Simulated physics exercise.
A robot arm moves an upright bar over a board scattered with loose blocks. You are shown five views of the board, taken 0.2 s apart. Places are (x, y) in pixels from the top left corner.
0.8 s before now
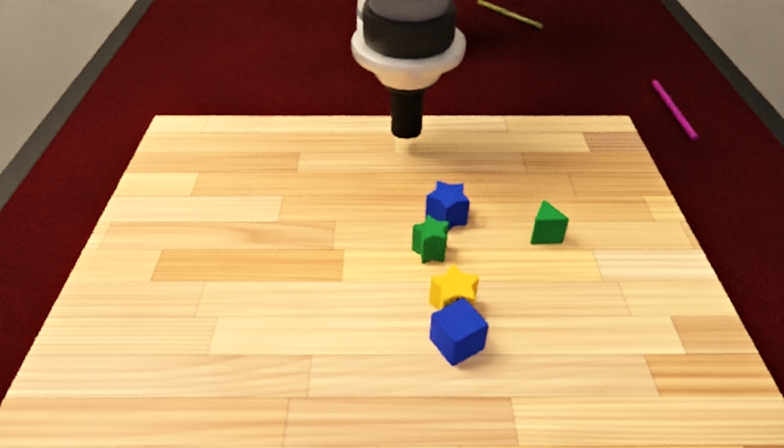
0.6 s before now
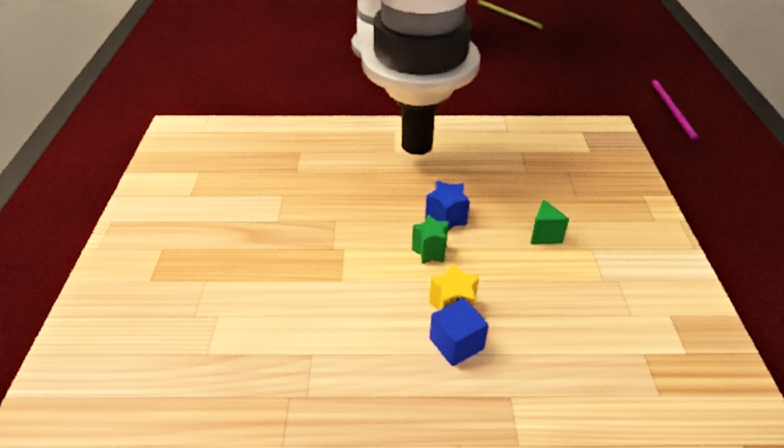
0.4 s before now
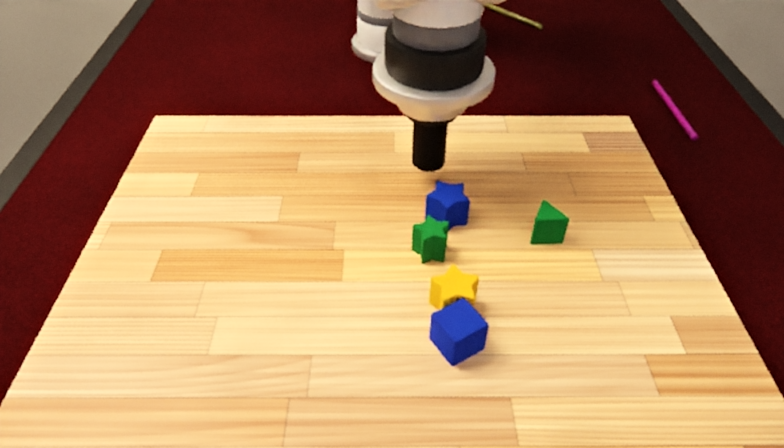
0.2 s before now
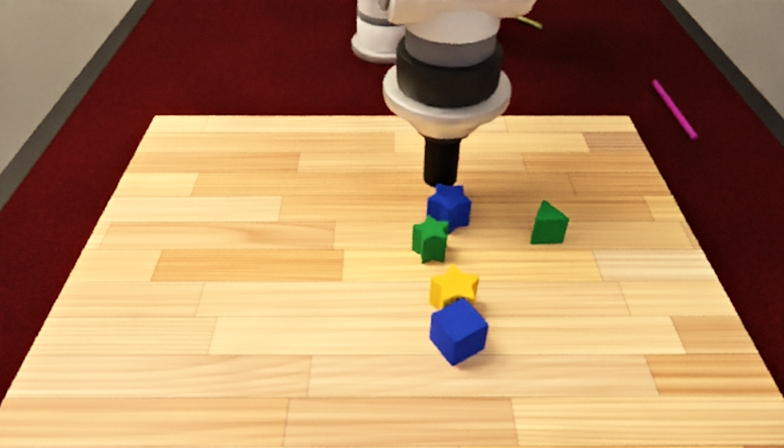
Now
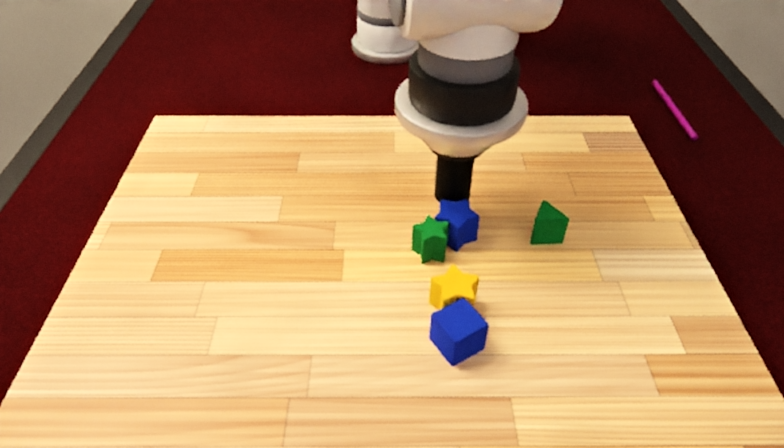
A white and black robot arm holds an upright black bar at the far edge of a pale wooden board on a dark red surface, seen from above at a fixed angle. A blue star, green star, yellow star and blue cube sit near the middle, with a green triangle to the right. The bar moves nearer and slightly right, then pushes the blue star a short way forward beside the green star.
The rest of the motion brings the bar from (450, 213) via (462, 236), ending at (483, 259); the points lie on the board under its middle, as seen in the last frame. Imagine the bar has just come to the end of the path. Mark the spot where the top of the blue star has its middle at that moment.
I'd guess (482, 260).
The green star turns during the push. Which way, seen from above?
Viewed from above, clockwise.
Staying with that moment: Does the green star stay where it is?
I expect not.
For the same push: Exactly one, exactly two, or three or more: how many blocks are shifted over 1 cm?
My answer is two.
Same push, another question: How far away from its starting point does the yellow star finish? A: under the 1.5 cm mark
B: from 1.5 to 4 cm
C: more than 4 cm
Answer: A.
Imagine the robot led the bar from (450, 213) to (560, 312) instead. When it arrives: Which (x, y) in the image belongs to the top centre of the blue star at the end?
Roughly at (475, 246).
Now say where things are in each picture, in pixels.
In the first picture, bar's lower end (407, 131); green star (432, 227); yellow star (456, 282); blue star (449, 193).
In the second picture, bar (417, 146); blocks still.
In the third picture, bar (428, 162); blocks still.
In the fourth picture, bar (440, 179); blue star (450, 195).
In the fifth picture, bar (452, 196); green star (432, 227); yellow star (456, 282); blue star (456, 211).
On the path given first. Halfway along, bar (465, 219); green star (432, 239), turned 60° clockwise; blue star (468, 236).
At the end, bar (486, 241); green star (431, 240), turned 65° clockwise; yellow star still; blue star (482, 260), turned 15° clockwise.
